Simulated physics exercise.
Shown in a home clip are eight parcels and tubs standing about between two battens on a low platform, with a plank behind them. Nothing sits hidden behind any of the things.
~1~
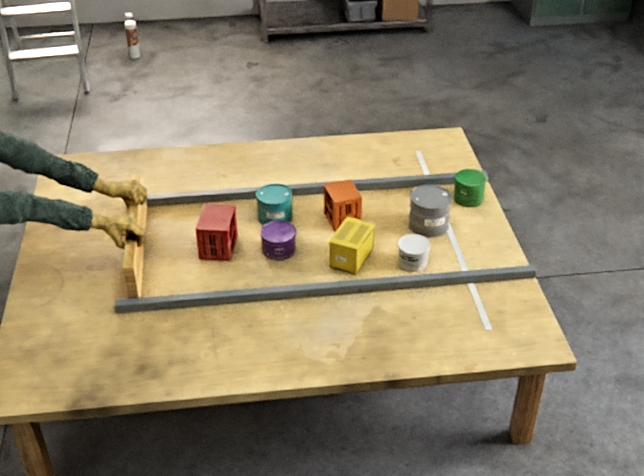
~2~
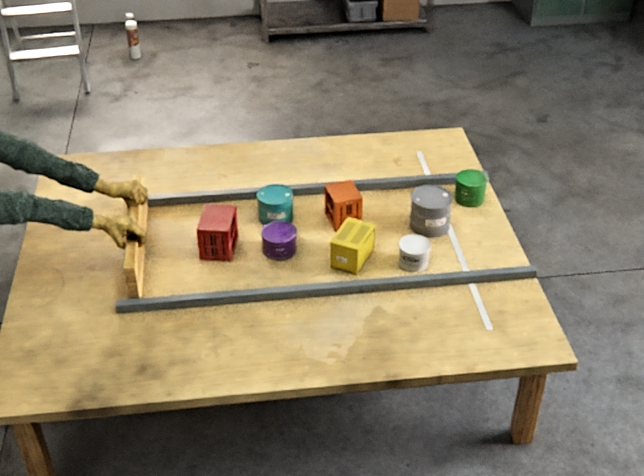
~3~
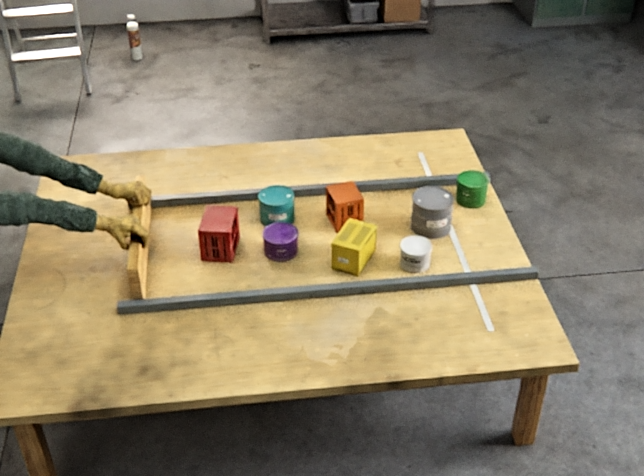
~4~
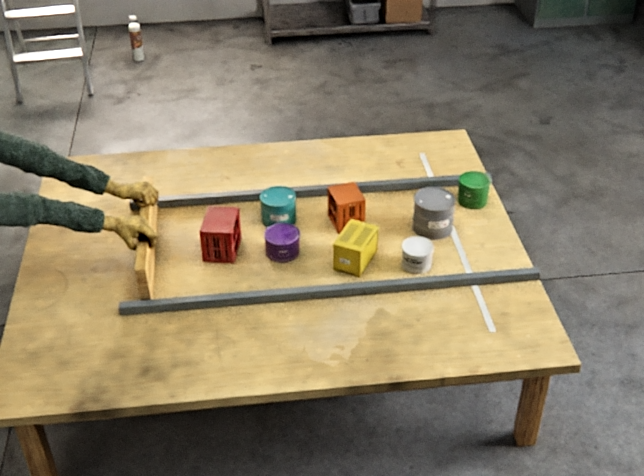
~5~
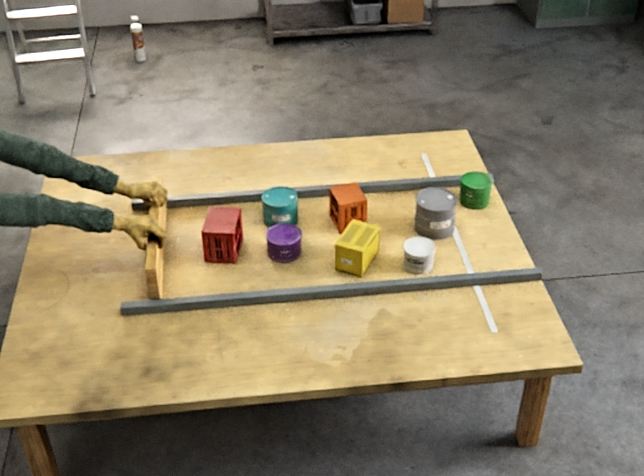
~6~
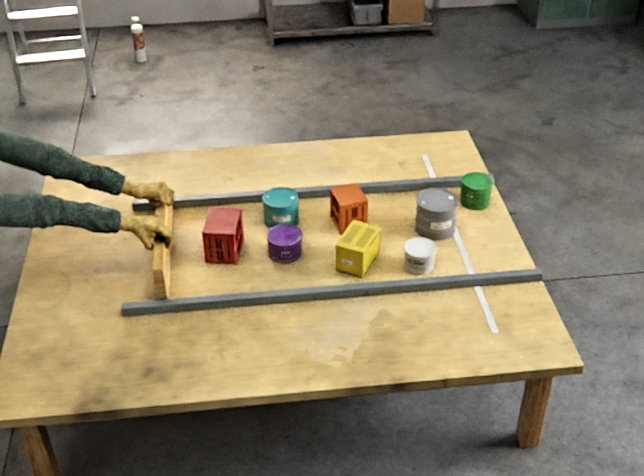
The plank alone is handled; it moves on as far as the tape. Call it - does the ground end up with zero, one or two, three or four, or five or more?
The ground ends up with one or two.
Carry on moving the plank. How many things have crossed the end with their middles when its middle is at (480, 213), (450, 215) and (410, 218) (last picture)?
First 5, next 1, last 0.
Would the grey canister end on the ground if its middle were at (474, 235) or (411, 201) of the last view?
In order, it drops down; drops down.
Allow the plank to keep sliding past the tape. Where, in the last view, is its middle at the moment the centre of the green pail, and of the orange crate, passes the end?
First one: Around (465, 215). Other one: Around (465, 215).
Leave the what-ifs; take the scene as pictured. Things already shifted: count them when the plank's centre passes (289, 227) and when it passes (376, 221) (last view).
Up to then 4, and up to the other point 7.
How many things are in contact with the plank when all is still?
It is in contact with 3.
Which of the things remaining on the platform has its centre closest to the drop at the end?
That's the white pail.
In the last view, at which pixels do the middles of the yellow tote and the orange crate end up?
The yellow tote settles near (492, 252); as for the orange crate, near (497, 200).
Soon after, none off yet; green pail at rest near (476, 191); grey canister at rest near (436, 214); white pail at rest near (420, 257).
Then, none off yet; green pail at rest near (476, 191); grey canister moving near (439, 214); white pail moved a little near (428, 256).
At rest, the number that fall off is one or two; fallen, grey canister.
